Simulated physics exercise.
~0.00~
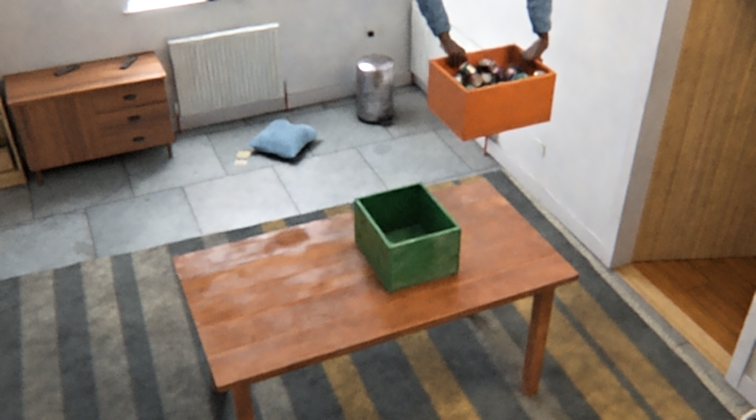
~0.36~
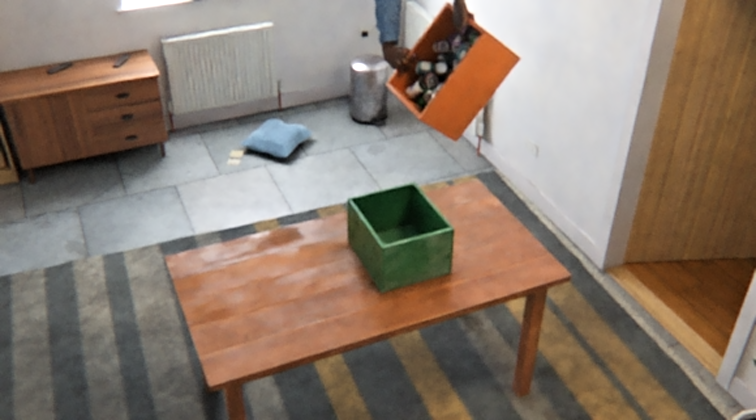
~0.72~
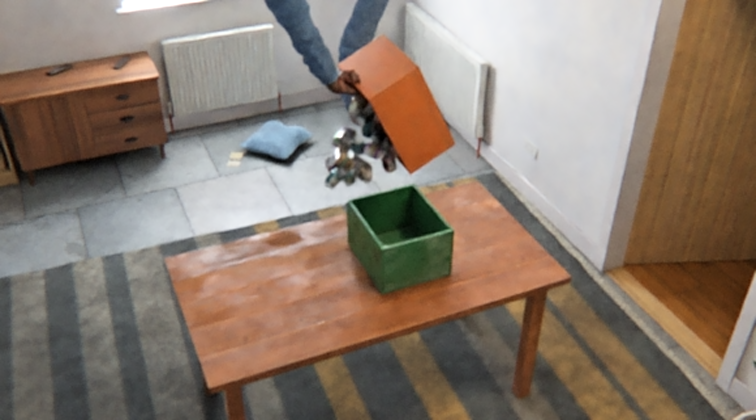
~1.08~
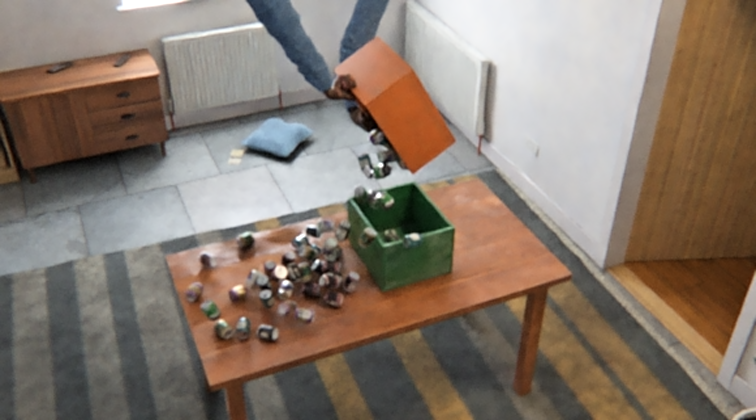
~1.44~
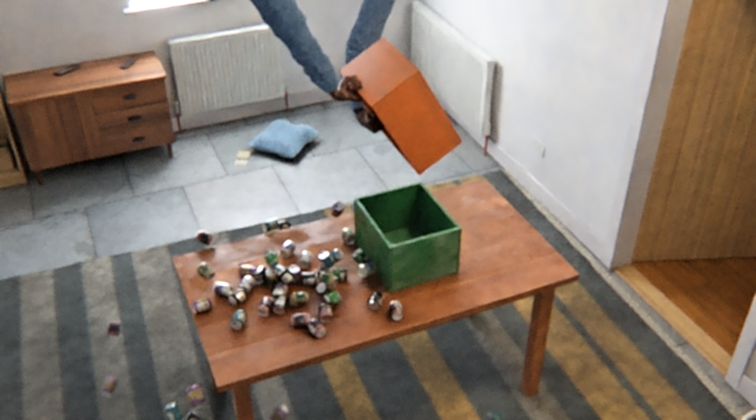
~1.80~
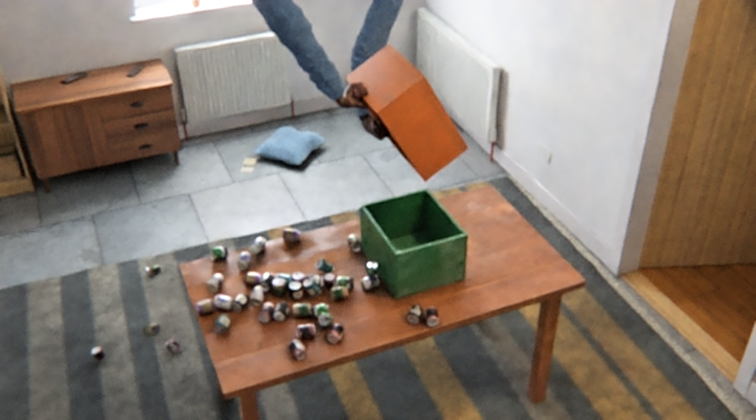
A person in blue sleeves carried an orange crate of small cans leftward and tipped it over above a green box on a wooden table, but most of the cans missed, scattering across the tabletop left of the box, with some falling to the floor.
